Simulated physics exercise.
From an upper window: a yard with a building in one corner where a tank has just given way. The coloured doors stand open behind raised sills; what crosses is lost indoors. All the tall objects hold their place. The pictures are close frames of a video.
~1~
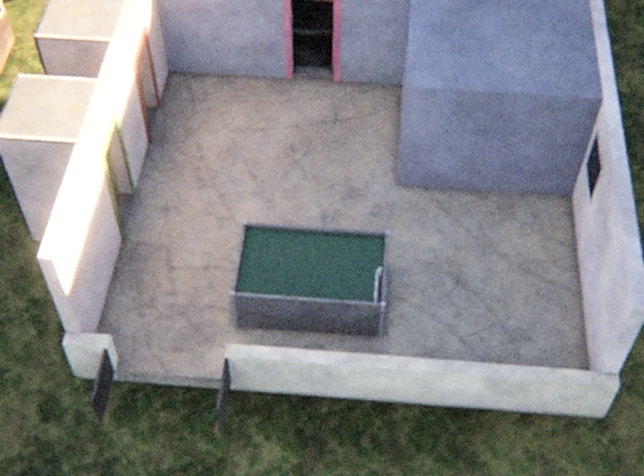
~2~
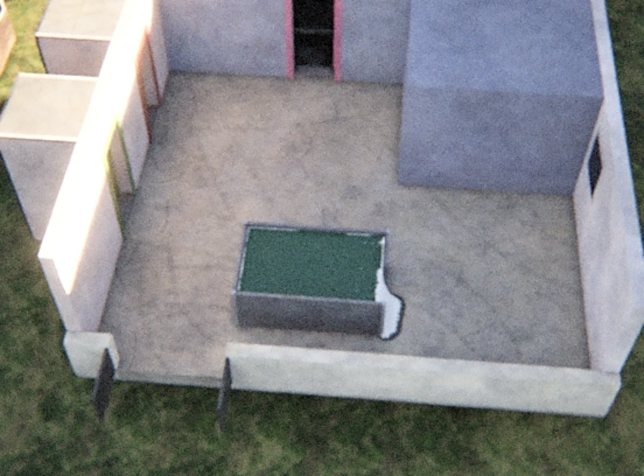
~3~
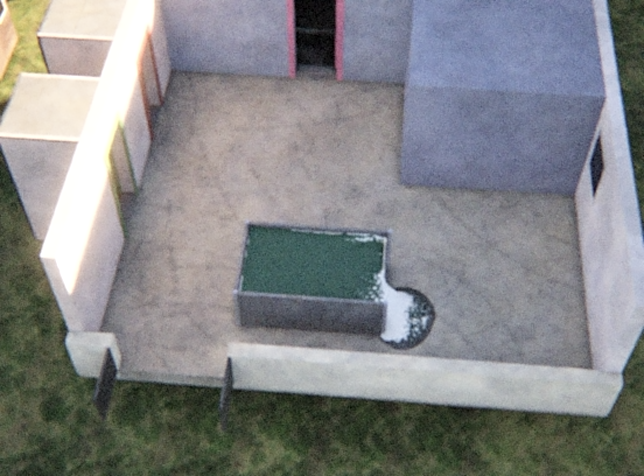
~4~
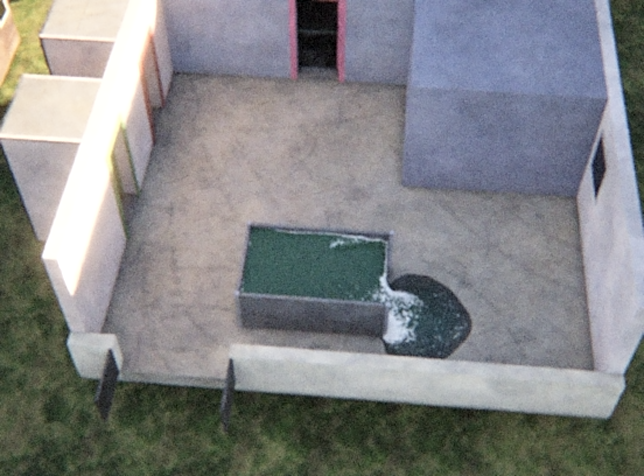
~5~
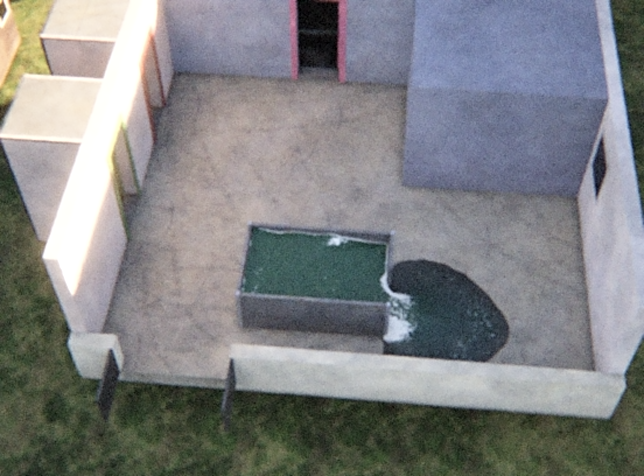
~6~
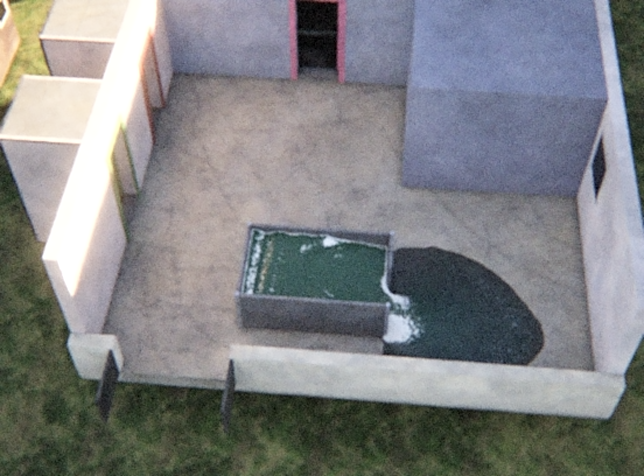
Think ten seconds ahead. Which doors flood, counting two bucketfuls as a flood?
One by one: The red door stays under that; the green door stays under that; the pink door stays under that.
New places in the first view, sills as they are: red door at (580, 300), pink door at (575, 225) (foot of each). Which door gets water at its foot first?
That is the door marked red.
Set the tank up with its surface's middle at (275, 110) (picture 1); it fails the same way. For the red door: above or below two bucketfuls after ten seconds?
My reading: The red one is over.
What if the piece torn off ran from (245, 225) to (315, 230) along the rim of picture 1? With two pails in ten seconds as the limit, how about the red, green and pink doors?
In short: The red one lets more in, the green one holds, the pink one takes more.
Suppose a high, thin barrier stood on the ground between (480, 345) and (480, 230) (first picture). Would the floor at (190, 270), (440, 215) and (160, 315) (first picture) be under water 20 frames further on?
In that order: Free of water, flooded, no water.
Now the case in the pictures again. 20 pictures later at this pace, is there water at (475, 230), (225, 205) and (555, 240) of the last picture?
In turn: Wet, dry, covered.
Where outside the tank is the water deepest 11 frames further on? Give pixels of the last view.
Near (565, 373).
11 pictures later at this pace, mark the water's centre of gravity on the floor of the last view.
Near (398, 309).
A moment on, water covers 20 % of the floor; the red door not reached, the green door not reached, the pink door not reached.
Next, water covers 25 % of the floor; the red door not reached, the green door not reached, the pink door not reached.
Then, water covers 25 % of the floor; the red door not reached, the green door not reached, the pink door not reached.
Later, water covers 60 % of the floor; the red door not reached, the green door not reached, the pink door not reached.
In the end, water covers 80 % of the floor; the red door under two buckets in, the green door under two buckets in, the pink door not reached.
